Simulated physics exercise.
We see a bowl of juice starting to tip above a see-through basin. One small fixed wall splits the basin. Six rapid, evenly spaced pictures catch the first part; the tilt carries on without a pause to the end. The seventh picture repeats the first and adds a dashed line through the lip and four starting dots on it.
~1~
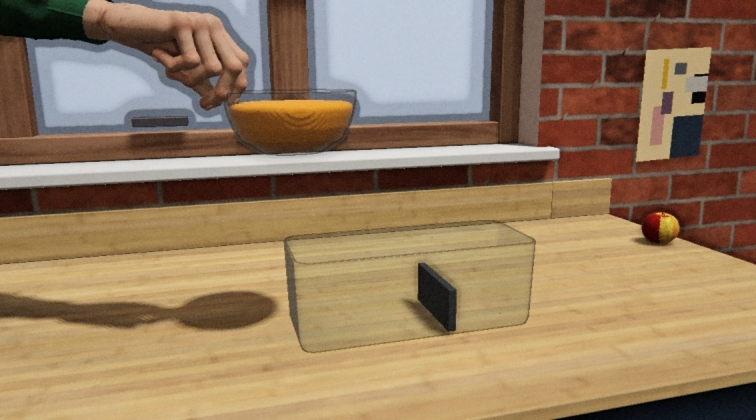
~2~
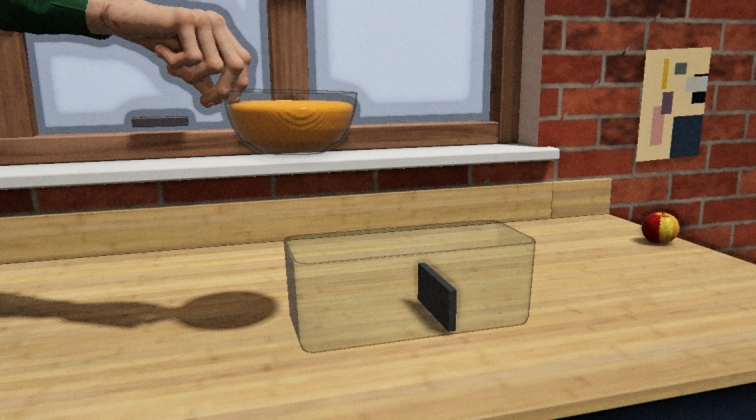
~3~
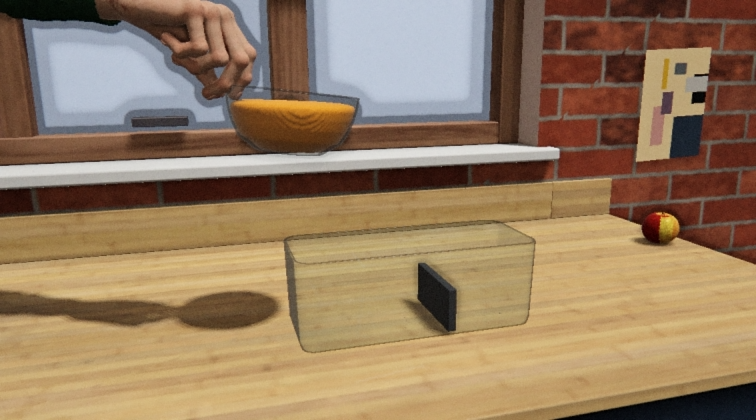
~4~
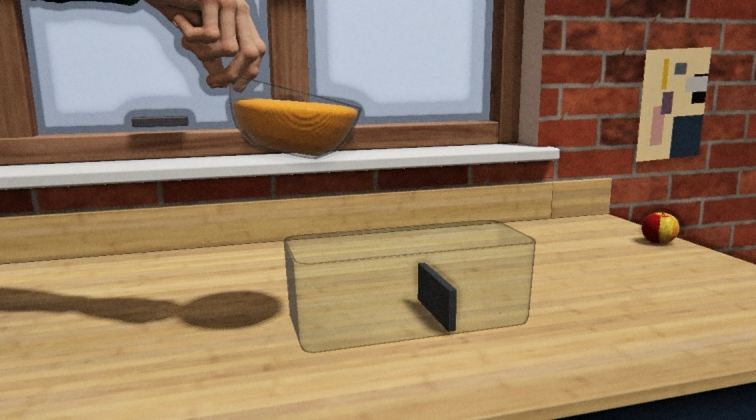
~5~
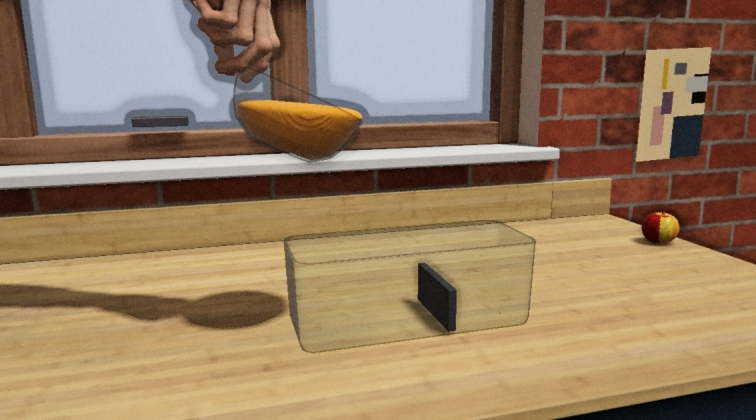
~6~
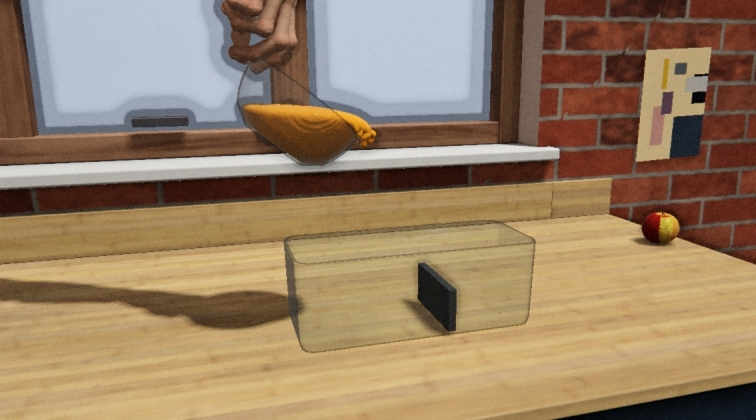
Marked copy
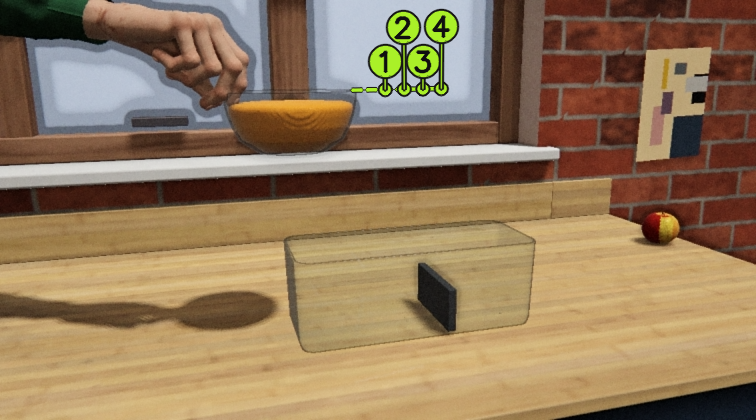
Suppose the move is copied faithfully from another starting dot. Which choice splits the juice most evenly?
The best dot is 2.
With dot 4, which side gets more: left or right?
The right side.
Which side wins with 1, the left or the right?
The left side.
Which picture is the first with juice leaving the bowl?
Picture 5.
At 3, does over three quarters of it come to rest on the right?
No, it does not.
On the marked copy, 1 at (385, 89); 2 at (404, 89); 3 at (422, 89); 4 at (441, 88).
If 1 is chosen, about 65 % ends left of the wall and 28 % right of it; 7 % is lost outside.
If 2 is chosen, about 49 % ends left of the wall and 44 % right of it; 7 % is lost outside.
If 3 is chosen, about 34 % ends left of the wall and 60 % right of it; 6 % is lost outside.
If 4 is chosen, about 19 % ends left of the wall and 76 % right of it; 5 % is lost outside.
